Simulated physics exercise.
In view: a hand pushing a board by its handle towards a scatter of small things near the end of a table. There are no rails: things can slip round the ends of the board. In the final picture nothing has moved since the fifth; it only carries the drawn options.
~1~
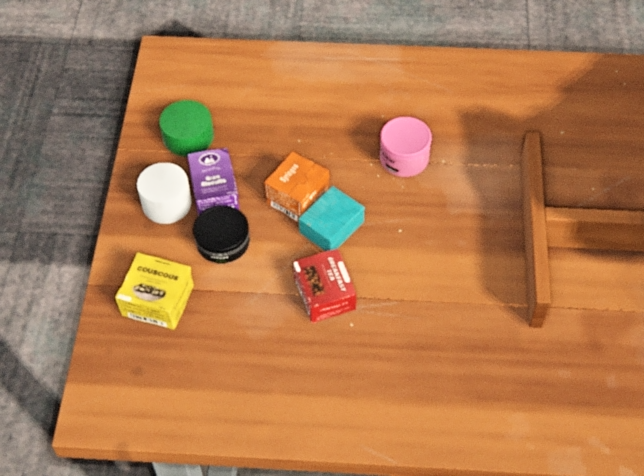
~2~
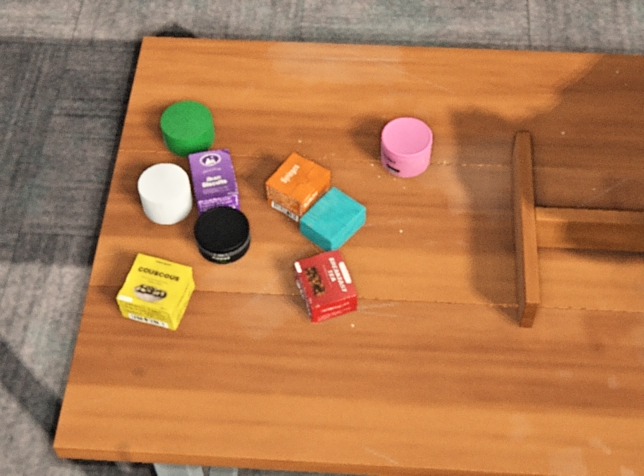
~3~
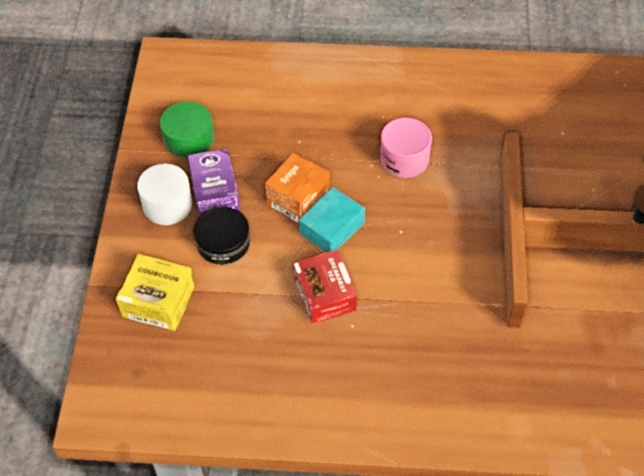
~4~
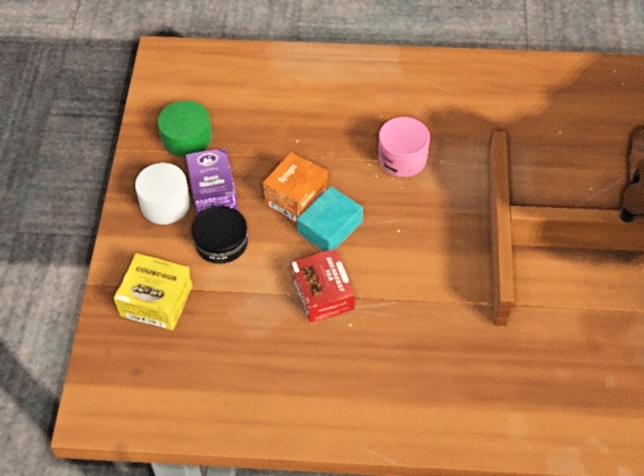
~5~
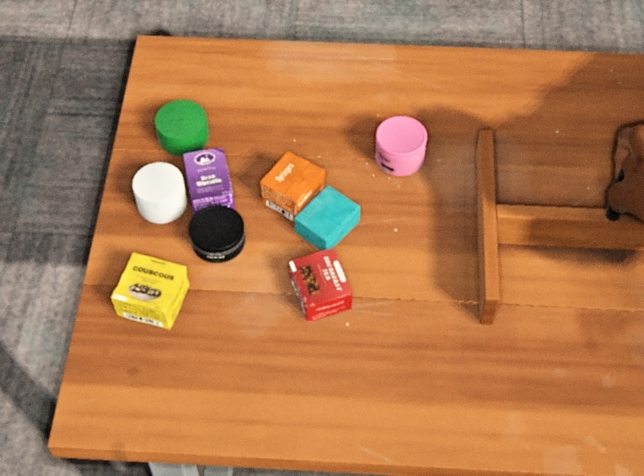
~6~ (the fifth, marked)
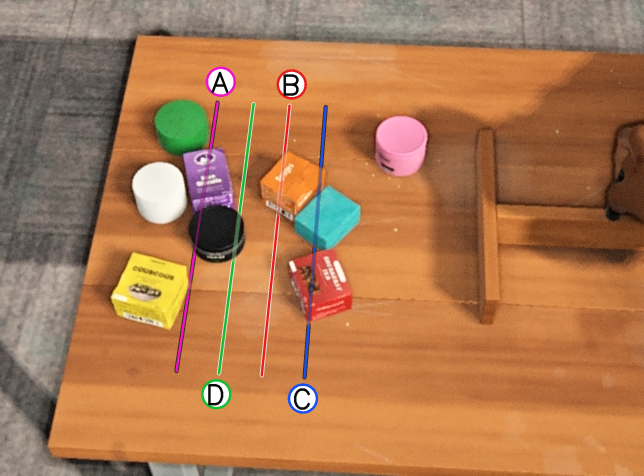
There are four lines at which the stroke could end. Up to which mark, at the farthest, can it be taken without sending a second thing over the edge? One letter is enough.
No farther than A.
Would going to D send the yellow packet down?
No.
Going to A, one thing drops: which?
The white tin.
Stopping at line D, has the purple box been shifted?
By then, yes.
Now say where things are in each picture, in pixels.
In the first picture, red packet (325, 286); green pot (187, 128); purple box (213, 182).
In the second picture, board (528, 213); yellow packet (157, 292).
In the third picture, board (517, 213); pink tub (405, 149).
In the fourth picture, board (503, 211); orange box (296, 188).
In the fifth picture, board (489, 210); red packet (321, 286); green pot (182, 128); purple box (209, 181).
On the copy, A at (199, 225); B at (277, 229); C at (316, 231); D at (238, 227).
On A. First, board (383, 205); pink tub (354, 144); white tin (160, 193).
Then, board (279, 201); white tin (137, 201); purple box (179, 184).
Finally, board (200, 197); white tin over the edge; yellow packet (106, 290); one fallen.
By contrast, B is within the limit but short; C is within the limit but short; D is within the limit but short.
